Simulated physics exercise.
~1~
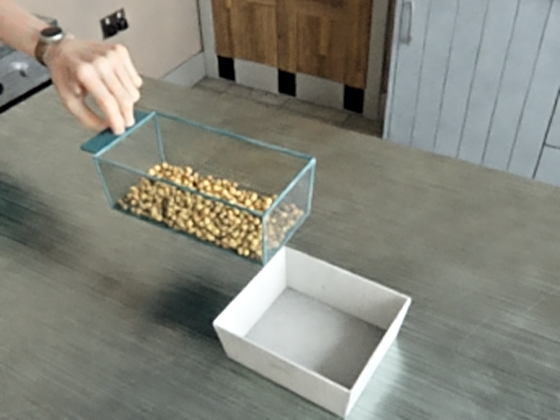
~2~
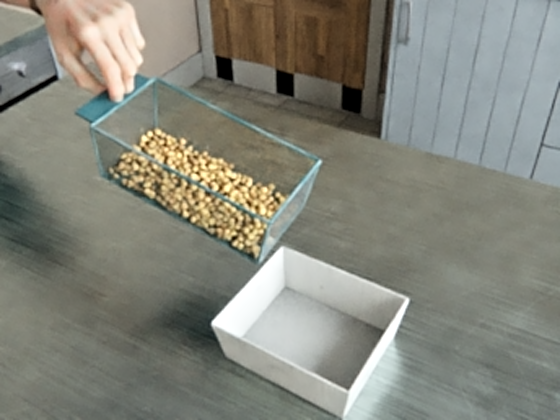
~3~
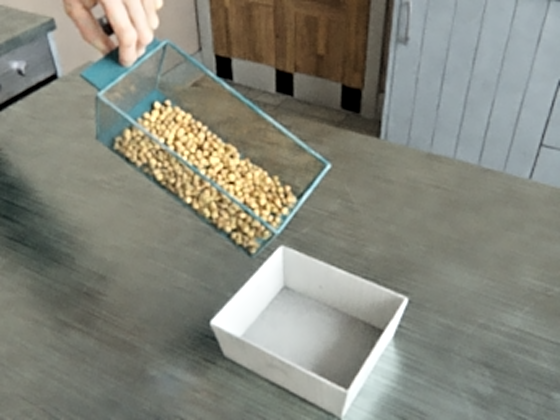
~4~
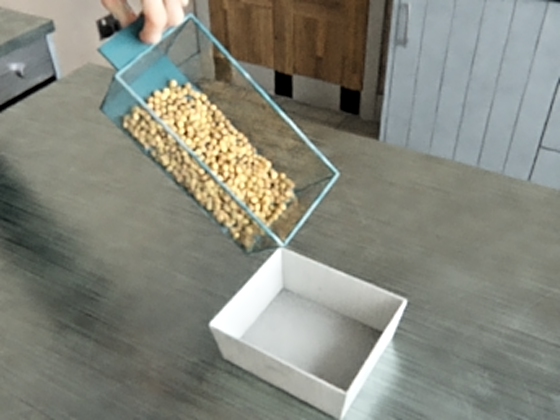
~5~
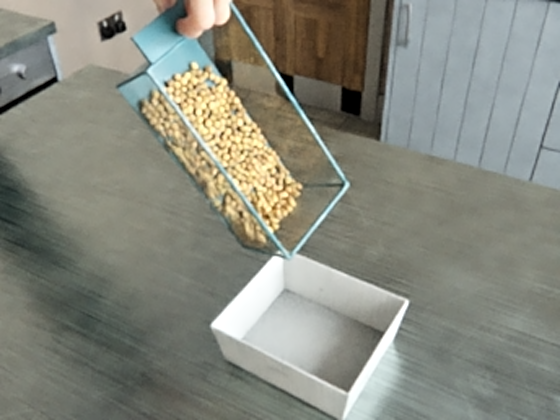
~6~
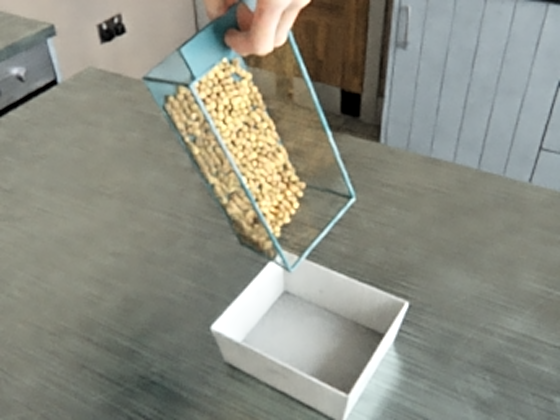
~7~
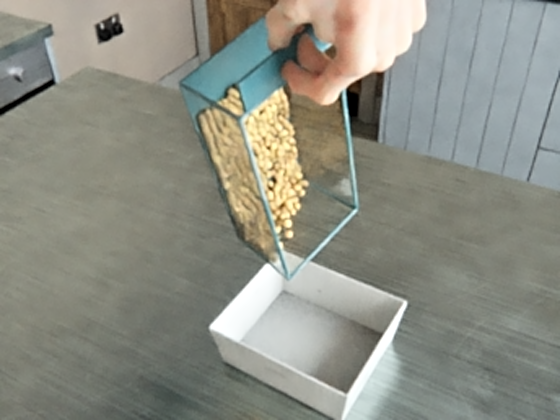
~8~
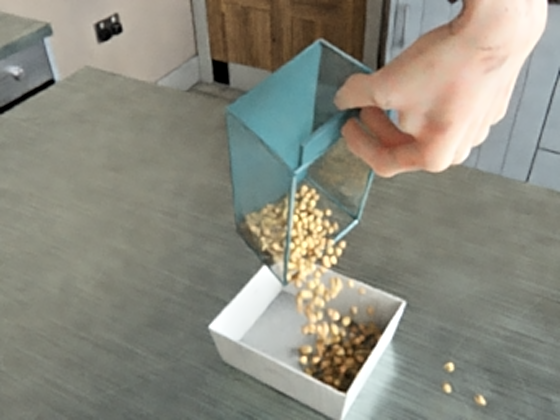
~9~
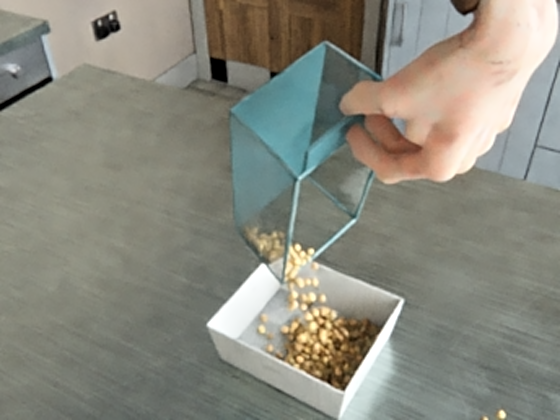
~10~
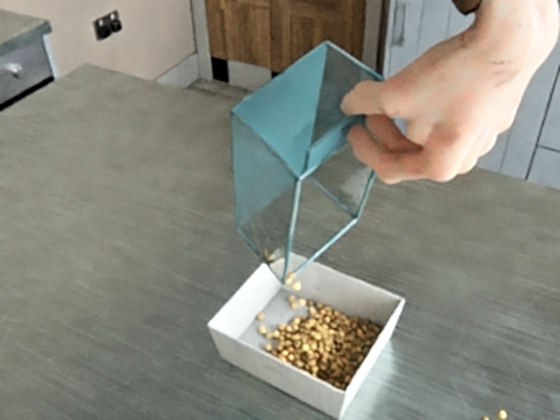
At first, a hand holds a clear, teal-edged box partly filled with small golden chickpeas above a grey table, beside an empty, open white container. The hand lifts the box's left end and steadily tips it toward the right, and the chickpeas bunch toward the lower end. As the box grows steeper, the hand swings over to the right side. Once it tips past upright, the chickpeas pour into the white container, while a few land on the table to the right. The stream thins with the box held still, leaving it nearly empty above a heap of chickpeas, with a last few still dropping.
